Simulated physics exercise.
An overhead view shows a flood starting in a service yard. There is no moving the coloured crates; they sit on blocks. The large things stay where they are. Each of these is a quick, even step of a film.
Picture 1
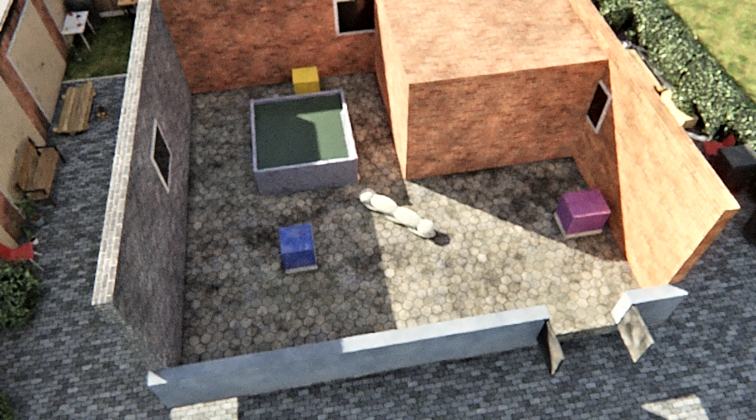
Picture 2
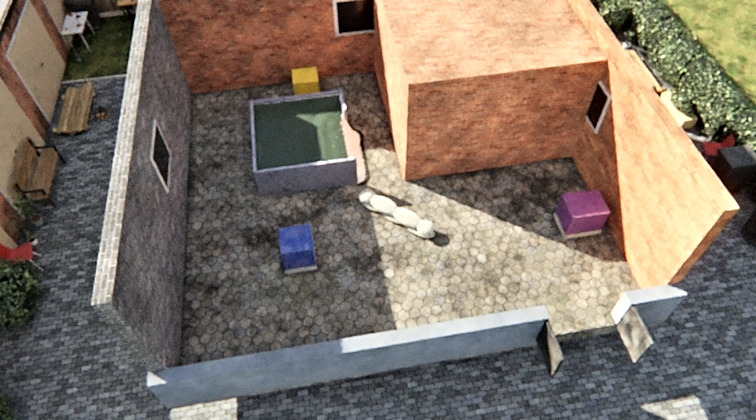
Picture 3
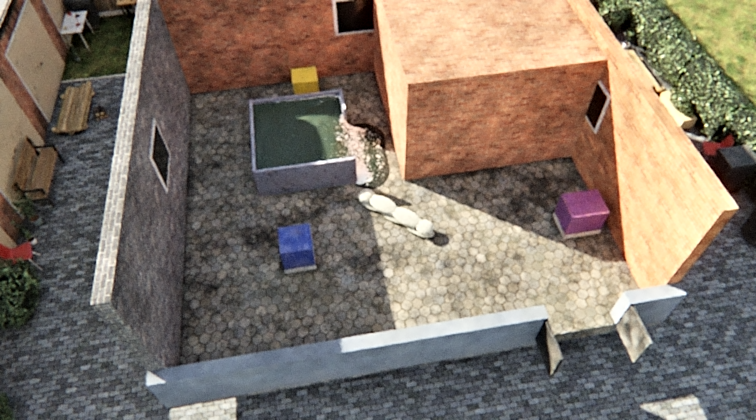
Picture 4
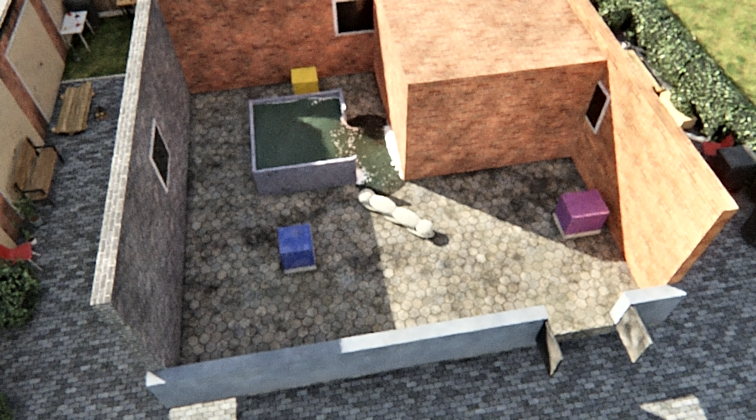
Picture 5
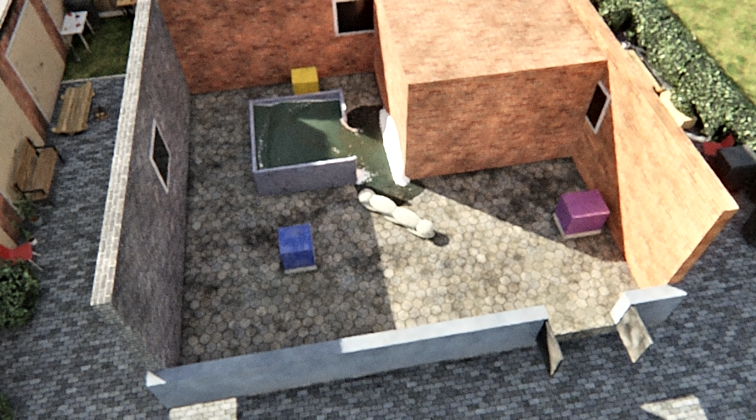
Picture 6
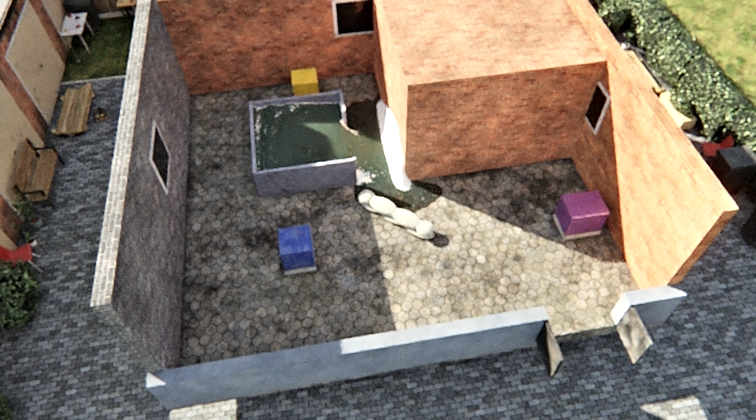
Dark green water burst through the right side of an open tank in a walled yard, then spread across the paving past a pale, lumpy object, while the coloured crates stayed put.
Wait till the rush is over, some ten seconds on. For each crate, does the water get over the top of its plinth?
The blue crate stays dry; the purple crate gets wet; the yellow crate gets wet.
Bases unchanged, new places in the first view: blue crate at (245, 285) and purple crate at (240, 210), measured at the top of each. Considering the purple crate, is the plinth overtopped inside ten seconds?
The purple crate simply stays high and dry.
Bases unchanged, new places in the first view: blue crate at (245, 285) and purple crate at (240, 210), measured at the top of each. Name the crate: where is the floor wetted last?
Answer: The blue one.
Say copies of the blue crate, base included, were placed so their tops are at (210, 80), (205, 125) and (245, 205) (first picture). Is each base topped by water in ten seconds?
Crate one is touched by the flood; crate two is touched by the flood; crate three avoids the flood.
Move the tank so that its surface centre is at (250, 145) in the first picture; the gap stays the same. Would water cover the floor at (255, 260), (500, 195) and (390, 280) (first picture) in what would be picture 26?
Untouched, submerged, submerged.
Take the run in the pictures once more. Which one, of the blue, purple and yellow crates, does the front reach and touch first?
The yellow crate comes first.
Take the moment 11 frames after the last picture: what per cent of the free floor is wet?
35 %.
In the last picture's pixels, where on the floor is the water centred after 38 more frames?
I'd mark it close to (359, 168).
A moment on, water covers 15 % of the floor; the blue crate not reached, the purple crate not reached, the yellow crate not reached.
Next, water covers 35 % of the floor; the blue crate not reached, the purple crate water round its plinth, the yellow crate water round its plinth.
Then, water covers 55 % of the floor; the blue crate water round its plinth, the purple crate water round its plinth, the yellow crate water round its plinth.
Later, water covers 75 % of the floor; the blue crate water round its plinth, the purple crate water round its plinth, the yellow crate water round its plinth.
In the end, water covers 95 % of the floor; the blue crate stayed above the water, the purple crate was topped, the yellow crate was topped.
